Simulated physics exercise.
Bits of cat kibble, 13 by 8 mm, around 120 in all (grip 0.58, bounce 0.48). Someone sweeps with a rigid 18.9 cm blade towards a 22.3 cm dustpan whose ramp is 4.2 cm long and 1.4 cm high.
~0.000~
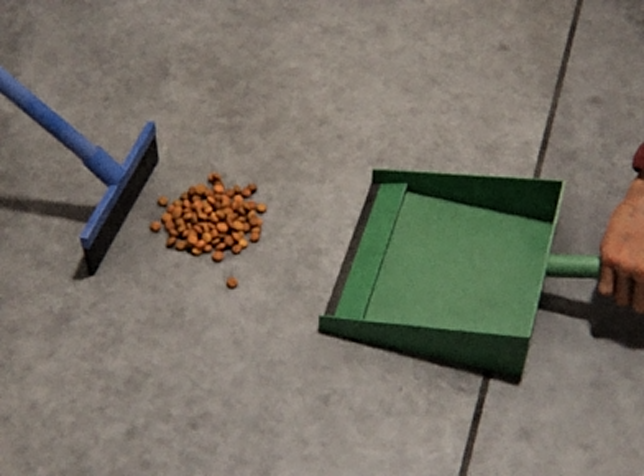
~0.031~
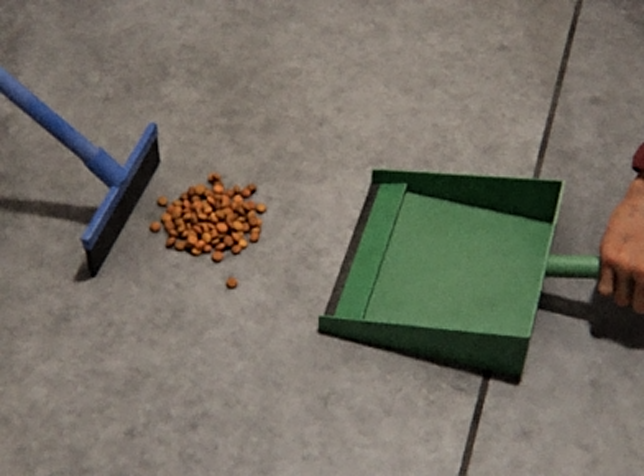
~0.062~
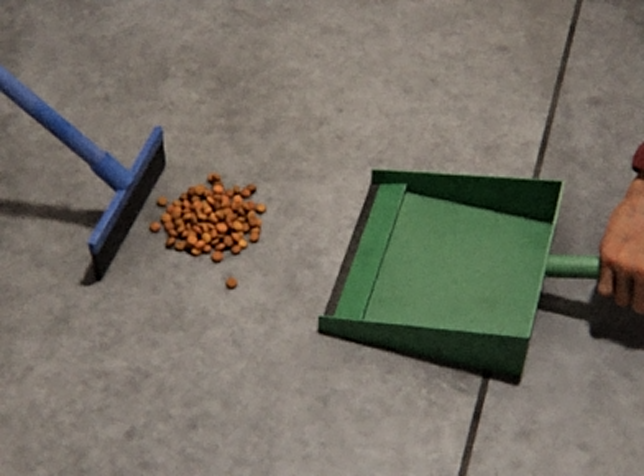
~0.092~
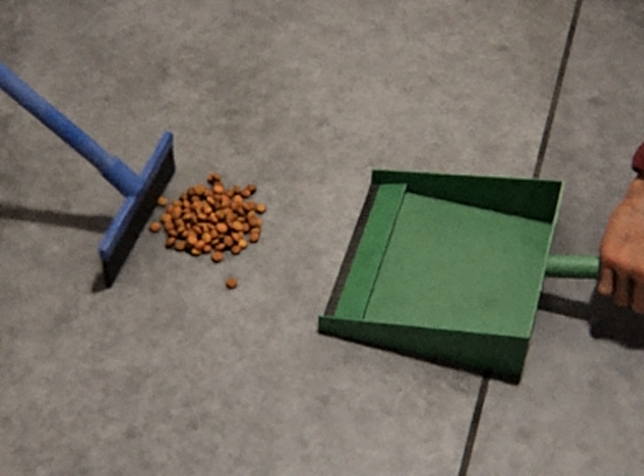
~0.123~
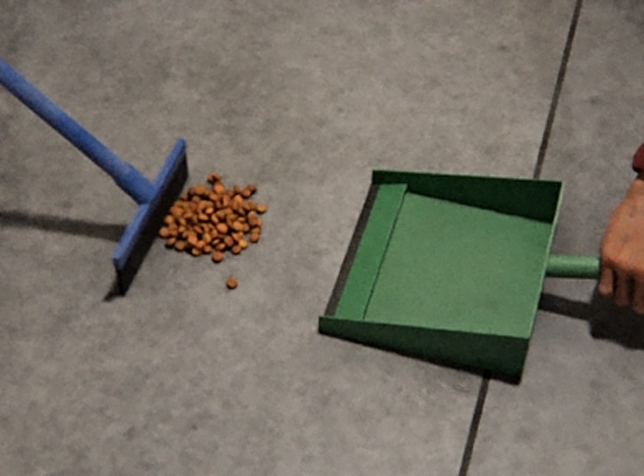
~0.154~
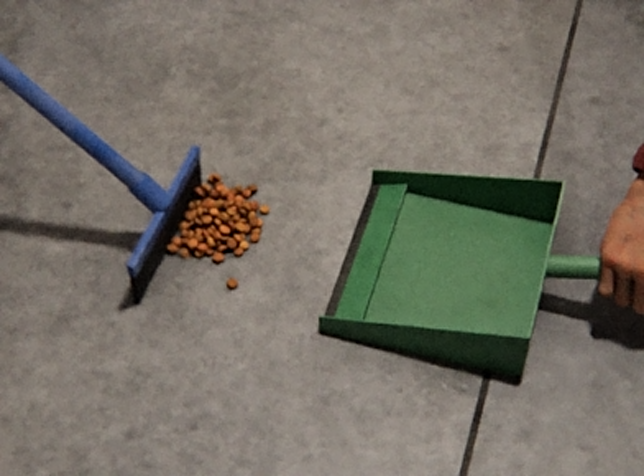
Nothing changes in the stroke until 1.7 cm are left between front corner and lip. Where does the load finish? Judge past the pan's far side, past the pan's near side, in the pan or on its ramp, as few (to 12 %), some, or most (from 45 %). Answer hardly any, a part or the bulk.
Far side hardly any, near side hardly any, pan a part.
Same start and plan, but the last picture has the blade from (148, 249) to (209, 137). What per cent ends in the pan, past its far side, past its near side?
Pan 50, far 5, near 0.
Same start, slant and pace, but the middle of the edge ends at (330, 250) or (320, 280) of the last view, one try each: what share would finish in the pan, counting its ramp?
Some 45 and 50 per cent.
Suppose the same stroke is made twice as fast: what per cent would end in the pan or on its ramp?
Then about 55 per cent.
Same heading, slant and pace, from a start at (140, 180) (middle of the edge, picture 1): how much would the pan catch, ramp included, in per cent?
Some 45 per cent.
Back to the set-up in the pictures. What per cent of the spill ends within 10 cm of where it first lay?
Roughly 20 per cent.
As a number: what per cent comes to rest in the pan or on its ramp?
Some 30 per cent.
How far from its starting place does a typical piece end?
About 16 cm.
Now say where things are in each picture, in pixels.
The first frame shows blade from (86, 242) to (151, 131), moved 0.0 cm, 0 of the pieces shifted so far; middle of the pieces at (212, 217); pan at (459, 278).
The second frame shows blade from (88, 244) to (153, 132), moved 0.3 cm, 0 of the pieces shifted so far; middle of the pieces at (212, 217).
The third frame shows blade from (94, 248) to (159, 135), moved 1.2 cm, 0 of the pieces shifted so far; middle of the pieces at (211, 217).
The fourth frame shows blade from (104, 254) to (169, 141), moved 2.7 cm, 0 of the pieces shifted so far; middle of the pieces at (211, 217).
The fifth frame shows blade from (118, 262) to (182, 148), moved 4.7 cm, 10 of the pieces shifted so far; middle of the pieces at (213, 218).
The sixth frame shows blade from (133, 271) to (196, 155), moved 6.7 cm, 79 of the pieces shifted so far; middle of the pieces at (219, 219); pan at (459, 279). The blade's pace is about 0.64 m/s, heading 19 degrees towards the viewer's side.
After 0.31 s, middle of the blade 10 cm from the lip; 0 % over the lip, far side 0 %, near side 0 %.
After 0.41 s, middle of the blade 4 cm from the lip; 0 % over the lip, far side 0 %, near side 5 %.
Then, at 0.65 s, middle of the blade 2 cm from the lip; 30 % over the lip, far side 0 %, near side 5 %.
In the end, at 1.1 s, far side 0 %, near side 5 %, pan 30 %, in front of the lip or behind the blade 65 %.
